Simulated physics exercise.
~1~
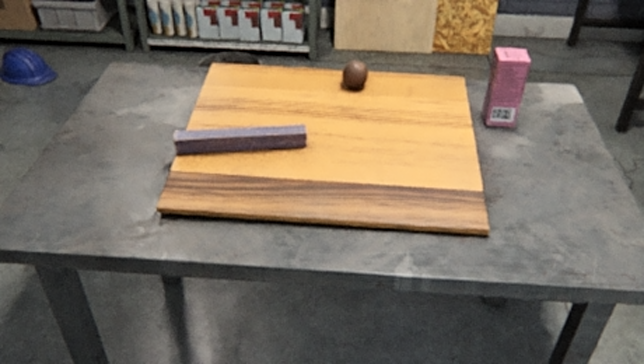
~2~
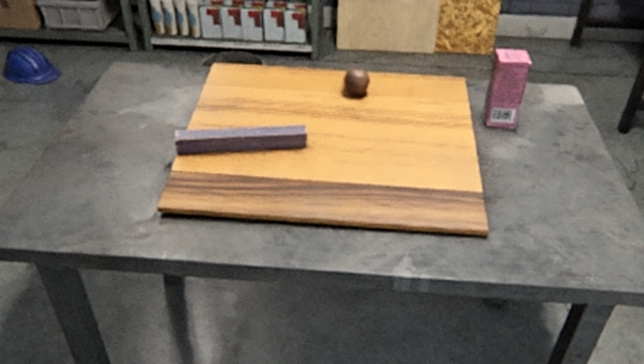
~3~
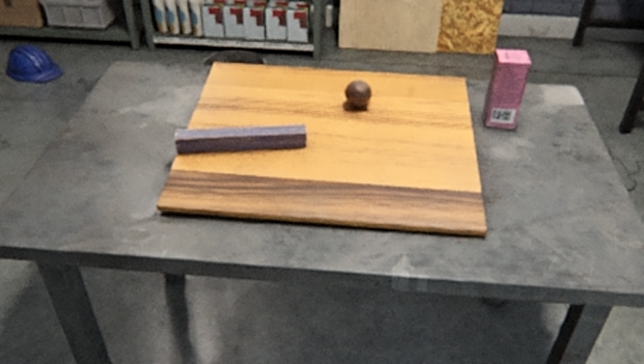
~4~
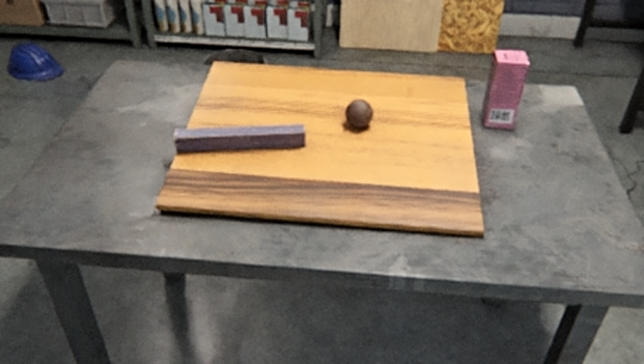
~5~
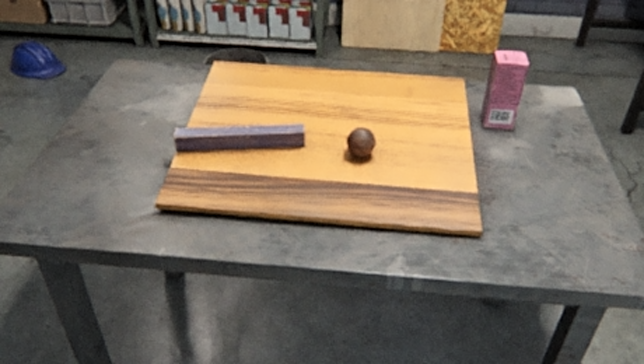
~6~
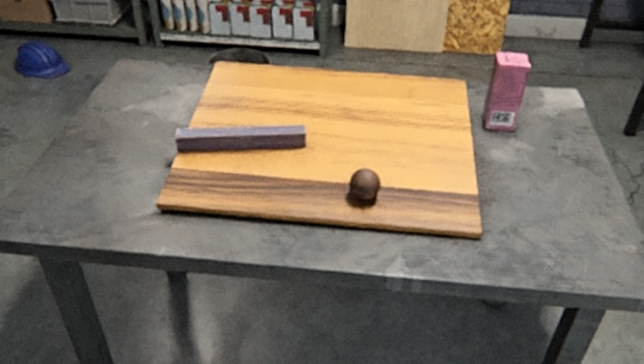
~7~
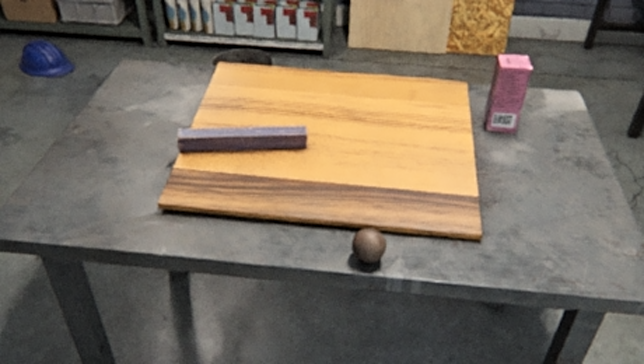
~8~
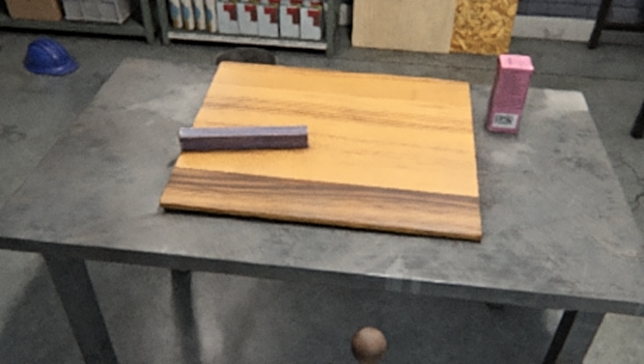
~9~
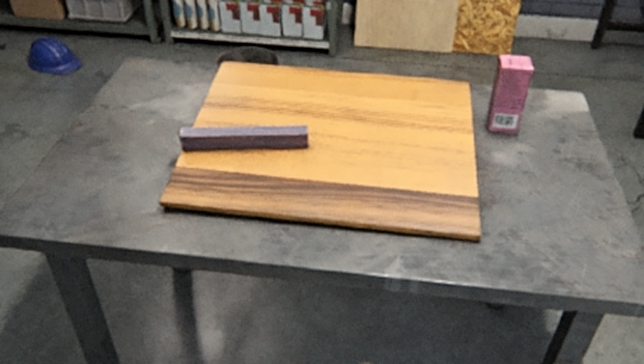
We see a wooden board on a grey table with a dark bar lying on it and a pink carton standing behind to the right. A brown ball rolls down the board toward the viewer, leaves its near edge, and drops past the table out of view.
